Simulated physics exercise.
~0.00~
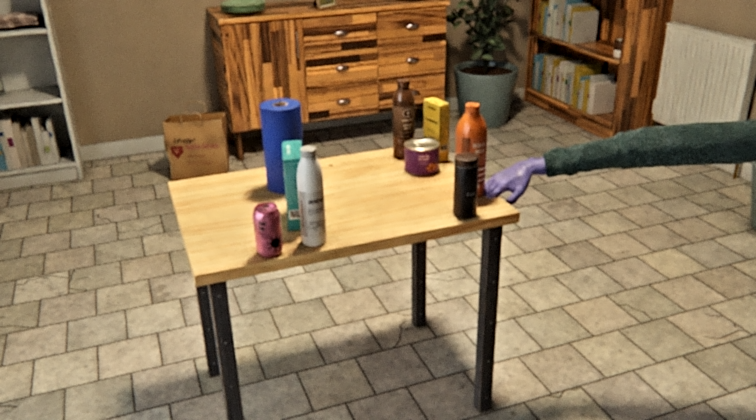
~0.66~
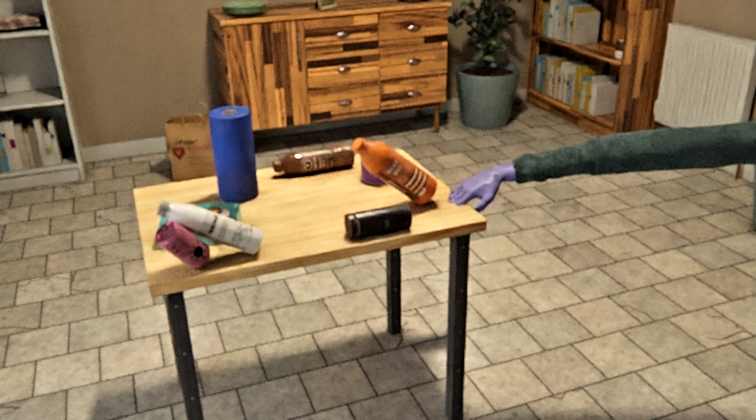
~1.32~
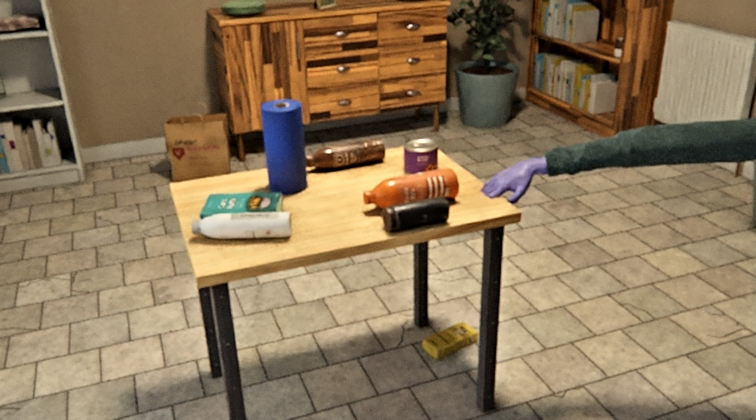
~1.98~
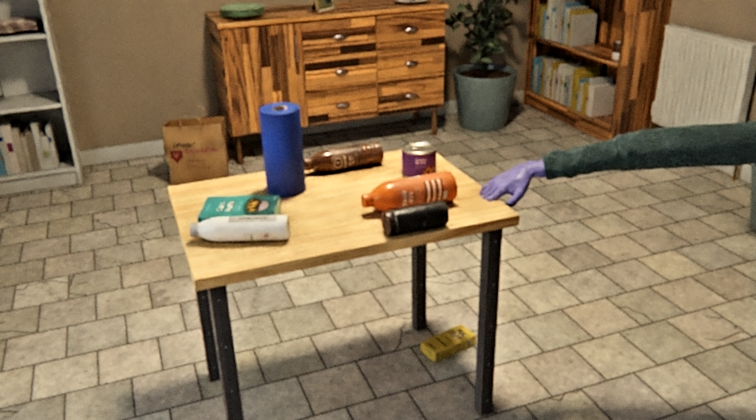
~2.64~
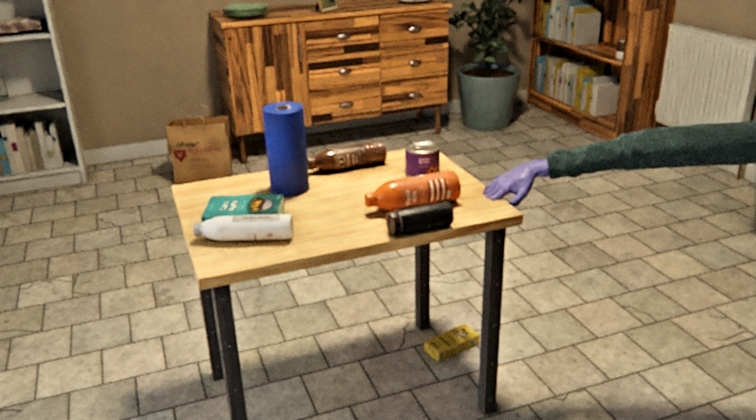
Table jerking left and back beside a gloved hand, toppling bottles, packets and a jar, while blue roll and purple tub stay upright.
